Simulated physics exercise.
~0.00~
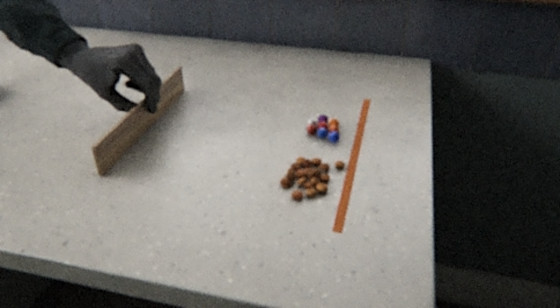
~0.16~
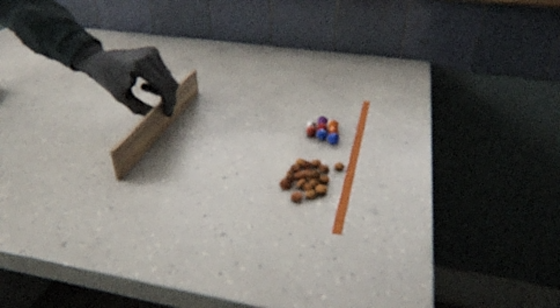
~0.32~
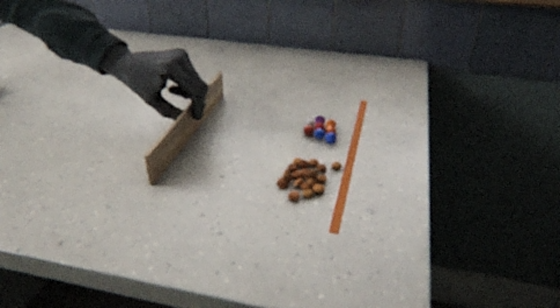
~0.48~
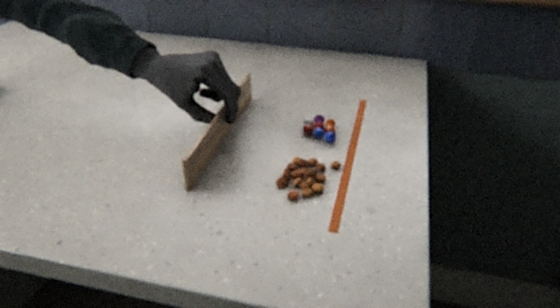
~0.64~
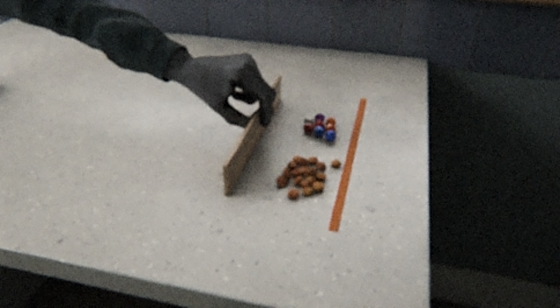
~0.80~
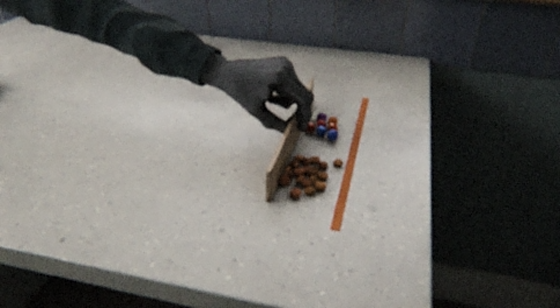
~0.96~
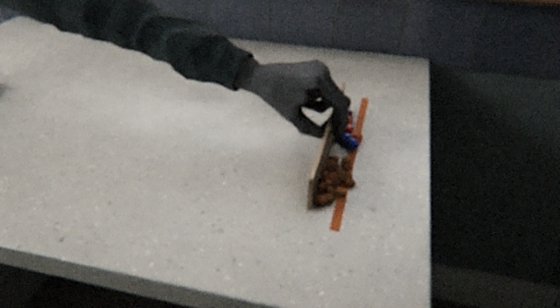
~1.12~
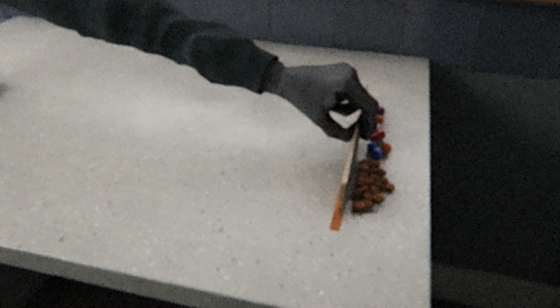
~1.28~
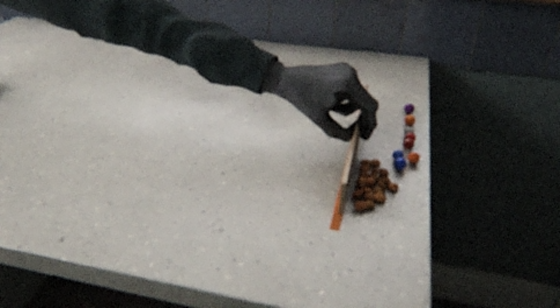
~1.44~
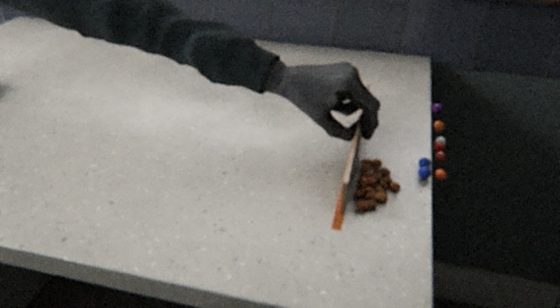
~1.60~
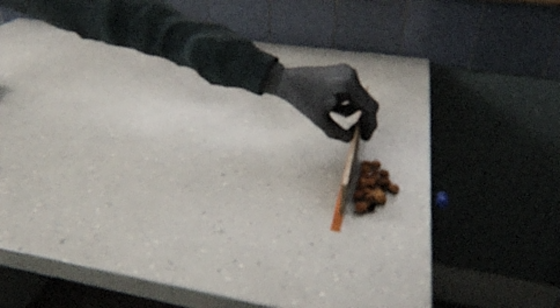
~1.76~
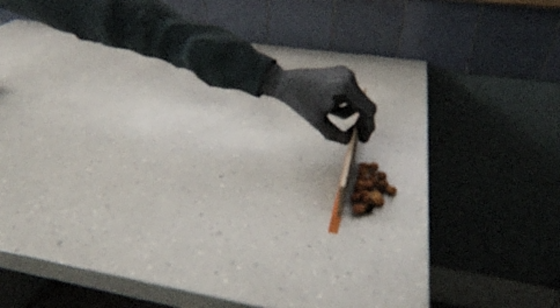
In this clip, a gloved hand slides an upright strip of wood rightward across a pale table, pushing a brown pile and a cluster of colorful balls, then stops at the orange tape. The brown pieces stay on the table while the balls roll on and drop off the right edge.
